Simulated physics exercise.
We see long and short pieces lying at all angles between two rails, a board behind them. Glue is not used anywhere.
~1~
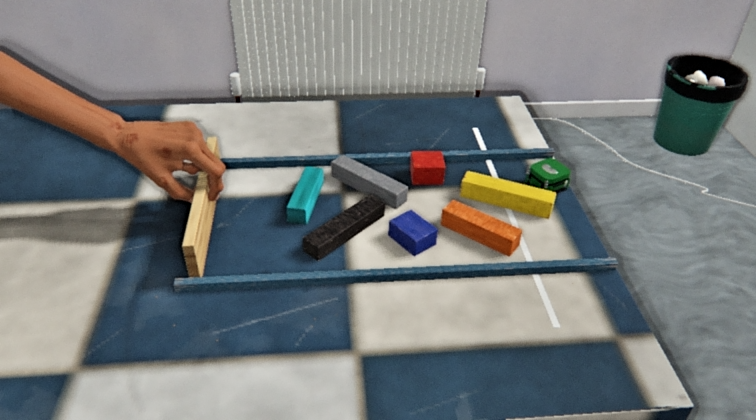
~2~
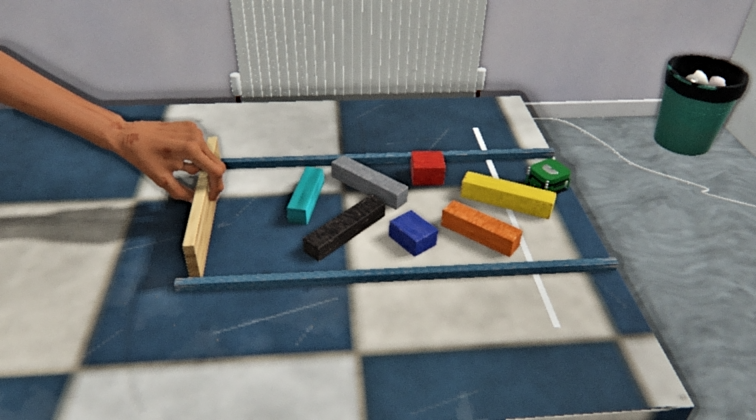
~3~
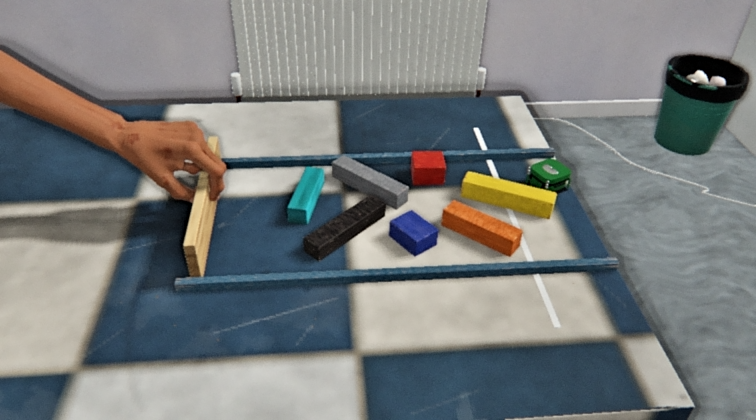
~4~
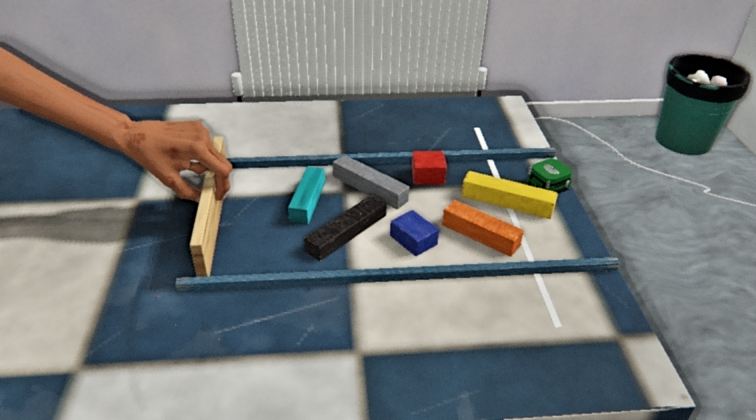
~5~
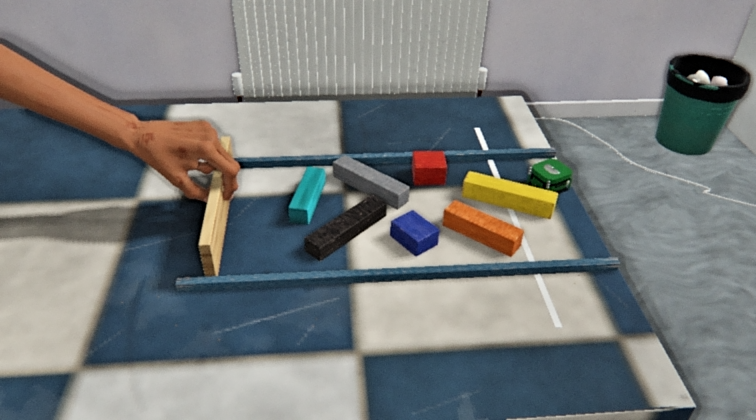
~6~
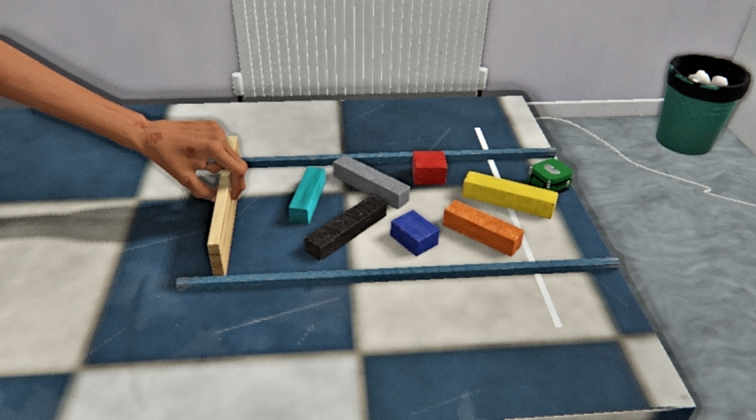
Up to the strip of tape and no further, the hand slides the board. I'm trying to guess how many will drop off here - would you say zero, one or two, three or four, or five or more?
Looks like just one or two of them go over the edge.
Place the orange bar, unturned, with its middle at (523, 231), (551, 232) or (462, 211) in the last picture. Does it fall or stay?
Trying each place in order, it remains in place, it remains in place and it remains in place.
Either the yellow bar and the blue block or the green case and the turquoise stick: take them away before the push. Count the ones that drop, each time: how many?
First try: 0 fallen; other try: 0.
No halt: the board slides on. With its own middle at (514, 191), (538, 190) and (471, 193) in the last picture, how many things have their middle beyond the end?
In order, that gives 2, then 4, then 0.
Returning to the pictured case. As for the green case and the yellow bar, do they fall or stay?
Once it all settles, the green case ends up below; as for the yellow bar, it ends up below.
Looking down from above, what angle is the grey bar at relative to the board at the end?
About 30°.
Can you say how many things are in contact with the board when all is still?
The count comes out at 2.
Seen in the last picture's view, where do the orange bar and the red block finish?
The orange bar comes to rest at (591, 226), and the red block comes to rest at (547, 162).
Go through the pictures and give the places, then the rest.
In the first frame, green case (548, 178); yellow bar (507, 195); orange bar (480, 227); board (205, 203); tape (508, 208).
In the second frame, yellow bar (507, 195); red block (428, 168).
In the third frame, orange bar (481, 228); turquoise stick (307, 195).
In the fourth frame, green case (550, 178); black bar (347, 226).
In the fifth frame, yellow bar (509, 195); blue block (414, 233).
In the sixth frame, green case (550, 178); yellow bar (509, 195); orange bar (482, 228); board (227, 202); tape (510, 208).
A little later, none off yet; green case at rest near (550, 178); yellow bar at rest near (509, 195); orange bar at rest near (482, 228).
Next, none off yet; green case at rest near (550, 178); yellow bar shifted a little near (519, 191); orange bar shifted a little near (507, 231).
When it is over, the number that fall off is one or two; down, yellow bar and green case.
